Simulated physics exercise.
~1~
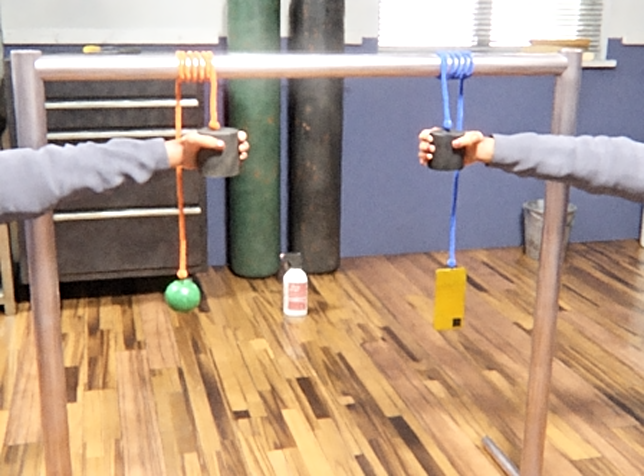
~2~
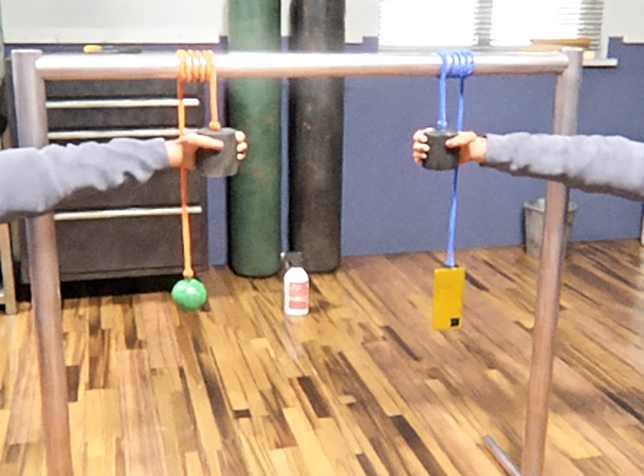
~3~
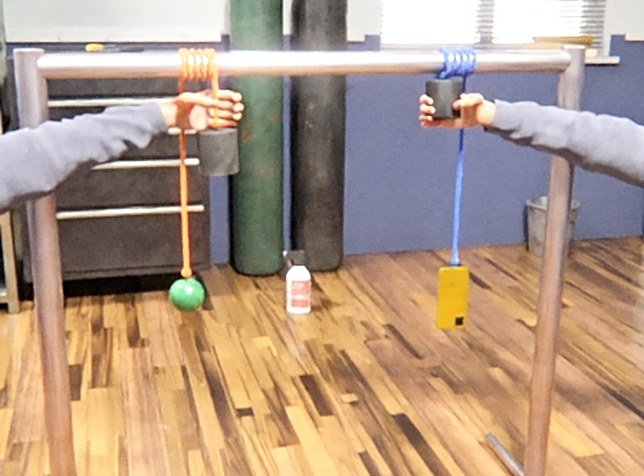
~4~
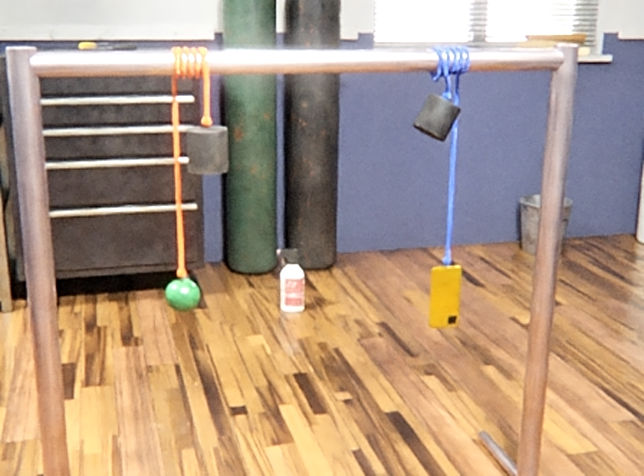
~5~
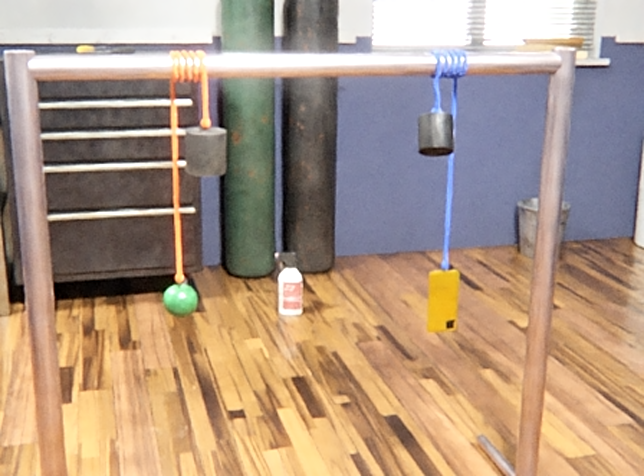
Two hands releasing dark cylinders on orange and blue cords wrapped round a bar, the right one tilting before both hang.
